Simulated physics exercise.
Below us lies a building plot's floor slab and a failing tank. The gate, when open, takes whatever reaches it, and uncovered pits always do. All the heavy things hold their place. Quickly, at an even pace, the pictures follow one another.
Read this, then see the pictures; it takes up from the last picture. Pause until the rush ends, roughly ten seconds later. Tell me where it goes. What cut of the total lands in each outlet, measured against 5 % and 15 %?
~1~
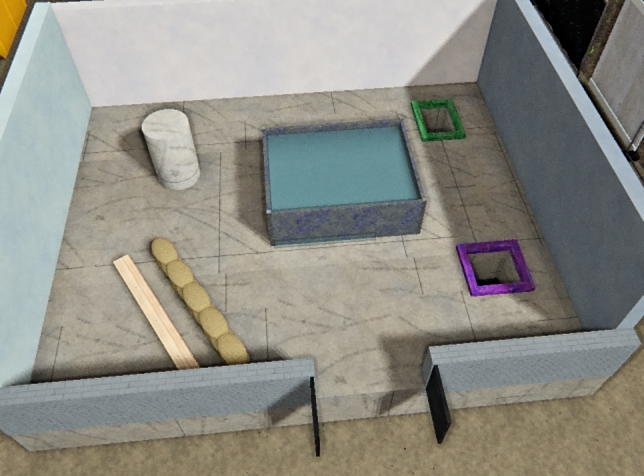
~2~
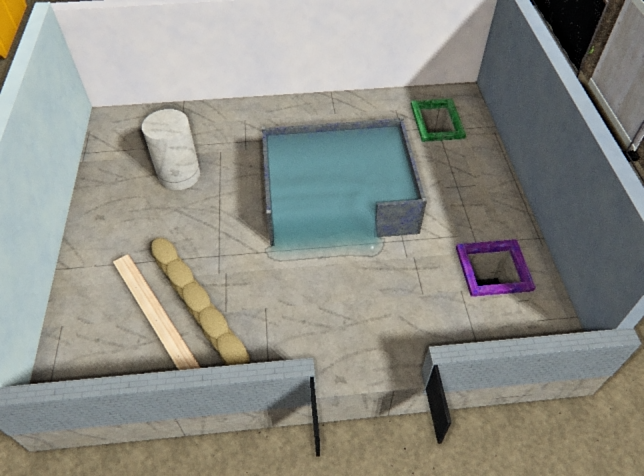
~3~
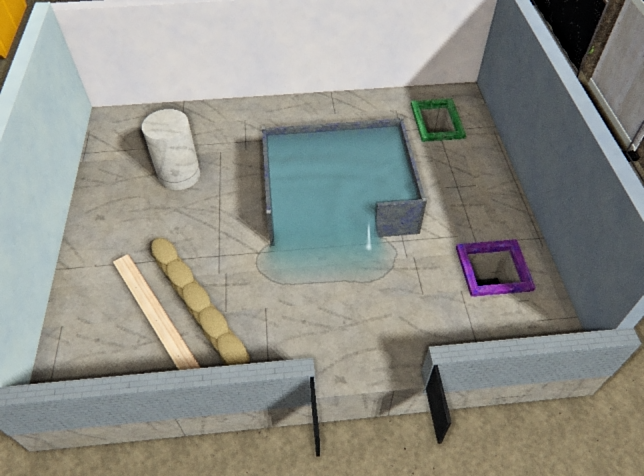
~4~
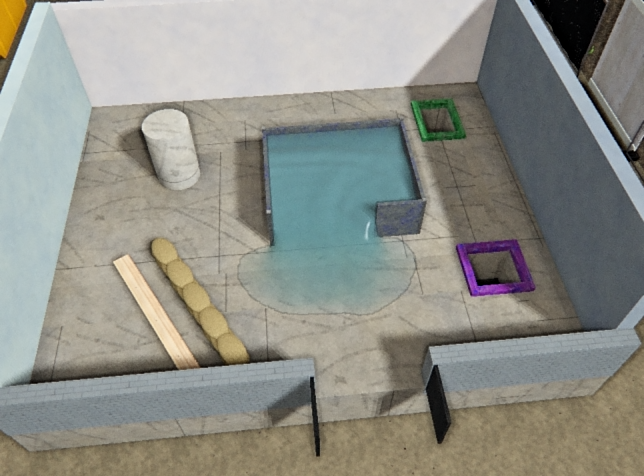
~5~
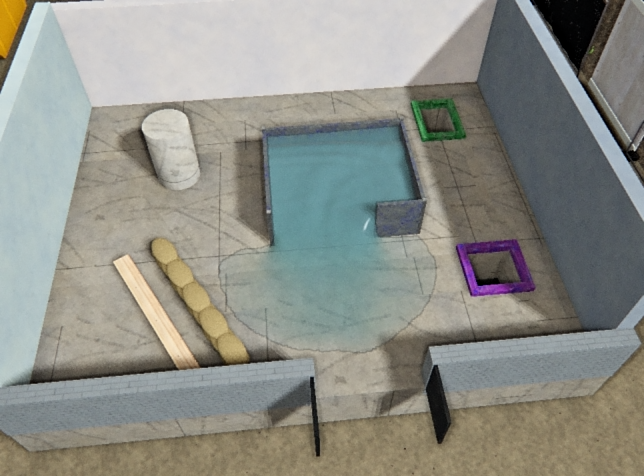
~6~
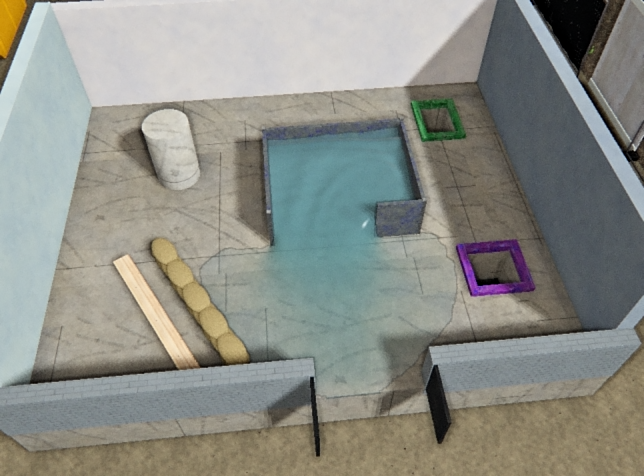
The split: The gate sees over 15 %, the green pit sees under 5 %, the purple pit sees under 5 %.
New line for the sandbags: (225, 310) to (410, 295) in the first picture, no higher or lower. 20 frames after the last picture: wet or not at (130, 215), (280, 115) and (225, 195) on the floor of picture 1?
Taking the points in order, the first is drenched, the second unwetted and the third unwetted.
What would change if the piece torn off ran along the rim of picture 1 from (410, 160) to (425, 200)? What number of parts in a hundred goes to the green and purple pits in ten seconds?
Out of every hundred parts, green takes 4 and purple takes 8.
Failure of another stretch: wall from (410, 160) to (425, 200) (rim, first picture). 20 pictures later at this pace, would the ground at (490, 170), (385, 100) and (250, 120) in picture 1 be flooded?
First point swamped, second point swamped, third point spared.
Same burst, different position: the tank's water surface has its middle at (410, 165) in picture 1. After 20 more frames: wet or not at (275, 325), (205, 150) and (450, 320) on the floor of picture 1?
In sequence: Inundated, next unflooded, then inundated.
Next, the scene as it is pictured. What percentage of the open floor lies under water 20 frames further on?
My guess is around 40 in a hundred.
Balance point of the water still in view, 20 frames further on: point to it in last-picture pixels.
Close to pixel (321, 265).
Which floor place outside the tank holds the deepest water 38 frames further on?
I'd point to about (560, 357).
A moment on, water covers 20 % of the floor; the gate 7 %, the green pit 0 %, the purple pit 0 %.
Next, water covers 25 % of the floor; the gate 16 %, the green pit 0 %, the purple pit 0 %.
Then, water covers 40 % of the floor; the gate 28 %, the green pit 0 %, the purple pit 0 %.
Later, water covers 65 % of the floor; the gate 39 %, the green pit 0 %, the purple pit 0 %.
In the end, water covers 90 % of the floor; the gate 46 %, the green pit 0 %, the purple pit 0 %.
